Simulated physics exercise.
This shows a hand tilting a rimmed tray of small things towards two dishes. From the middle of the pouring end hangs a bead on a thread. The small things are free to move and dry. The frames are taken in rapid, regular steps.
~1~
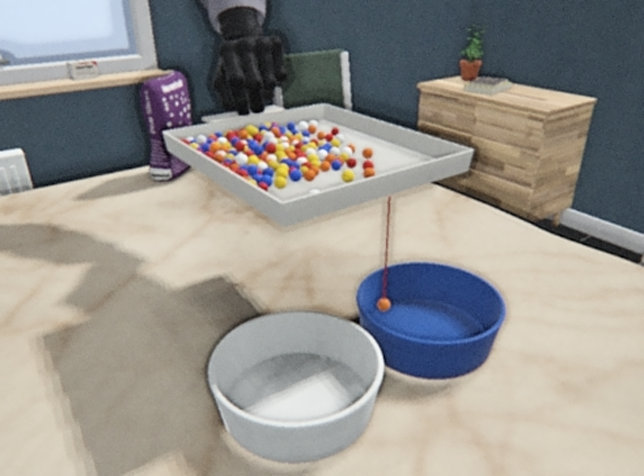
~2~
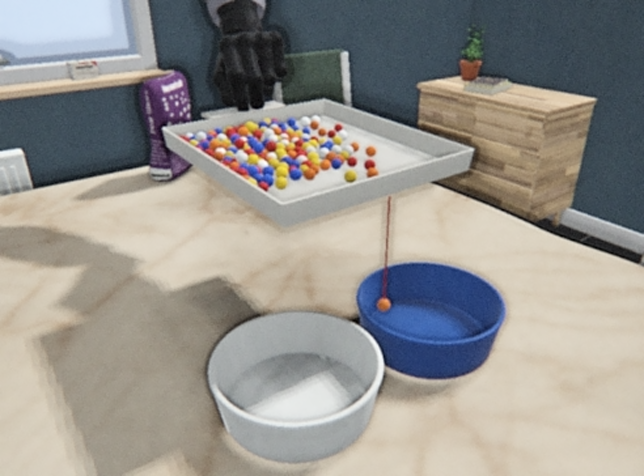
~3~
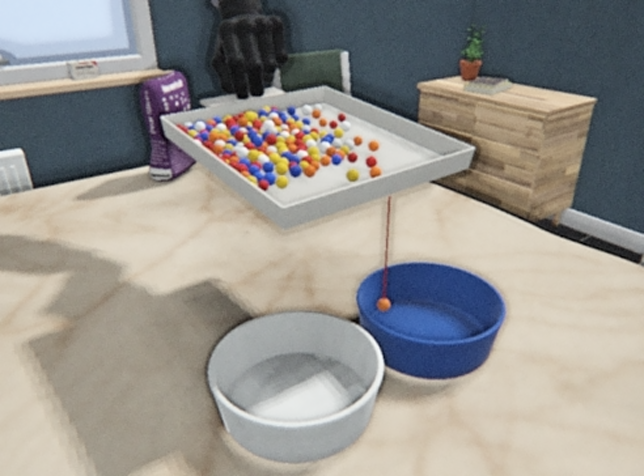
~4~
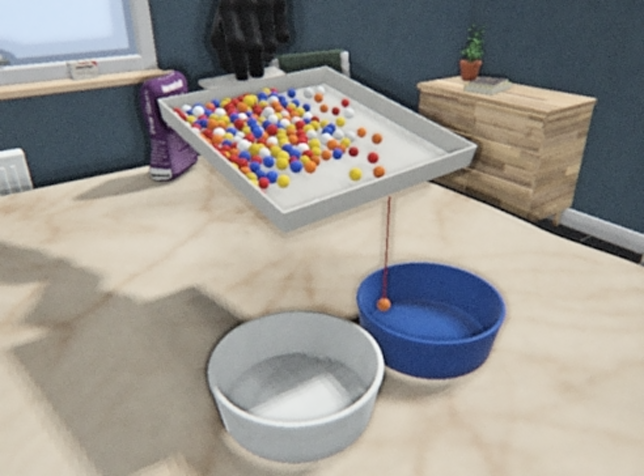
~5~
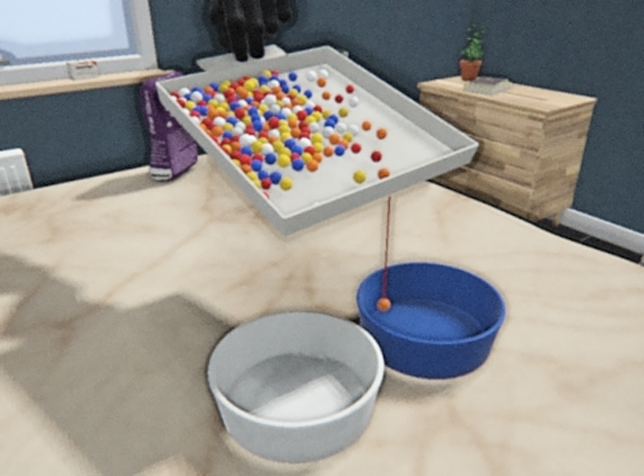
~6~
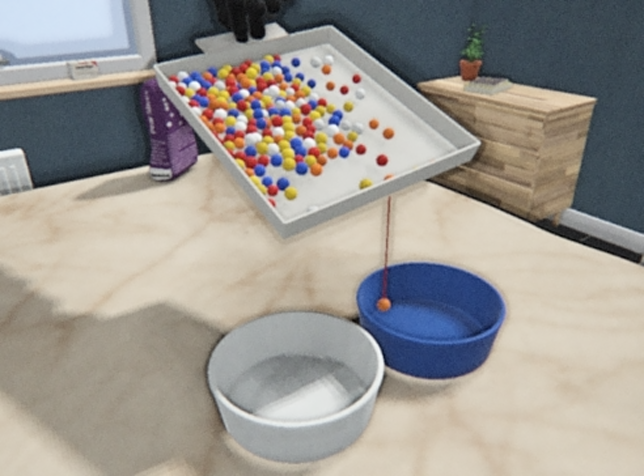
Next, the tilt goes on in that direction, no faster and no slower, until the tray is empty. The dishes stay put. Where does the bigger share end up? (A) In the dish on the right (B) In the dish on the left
B.
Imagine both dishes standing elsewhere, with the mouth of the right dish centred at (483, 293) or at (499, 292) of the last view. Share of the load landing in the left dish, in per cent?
70, then 70 %.
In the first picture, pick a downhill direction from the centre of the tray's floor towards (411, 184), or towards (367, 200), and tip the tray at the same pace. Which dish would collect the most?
Try 1: The right-side dish; try 2: The left-side dish.
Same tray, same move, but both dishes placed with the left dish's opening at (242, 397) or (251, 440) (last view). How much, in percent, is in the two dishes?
70 and 70 in a hundred, in turn.
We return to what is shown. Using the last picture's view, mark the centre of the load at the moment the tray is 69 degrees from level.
Look around (330, 194) in the last picture.
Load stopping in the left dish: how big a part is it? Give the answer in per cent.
About 70 per cent.
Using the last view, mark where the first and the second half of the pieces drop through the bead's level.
(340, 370), then (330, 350).
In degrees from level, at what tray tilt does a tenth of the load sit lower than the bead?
At some 70 degrees.
Soon, tray tipped steeply; most on the tray; a small part in the left dish; a small part outside both; a small part in the air.
A while on, tray tipped past a quarter turn; a small part on the tray; about half in the left dish; about a quarter outside both; a small part in the air.
Towards the end, tray tipped past a quarter turn; most in the left dish; about a quarter outside both.
Finally, tray tipped past a quarter turn; most in the left dish; none in the right dish; about a quarter outside both.
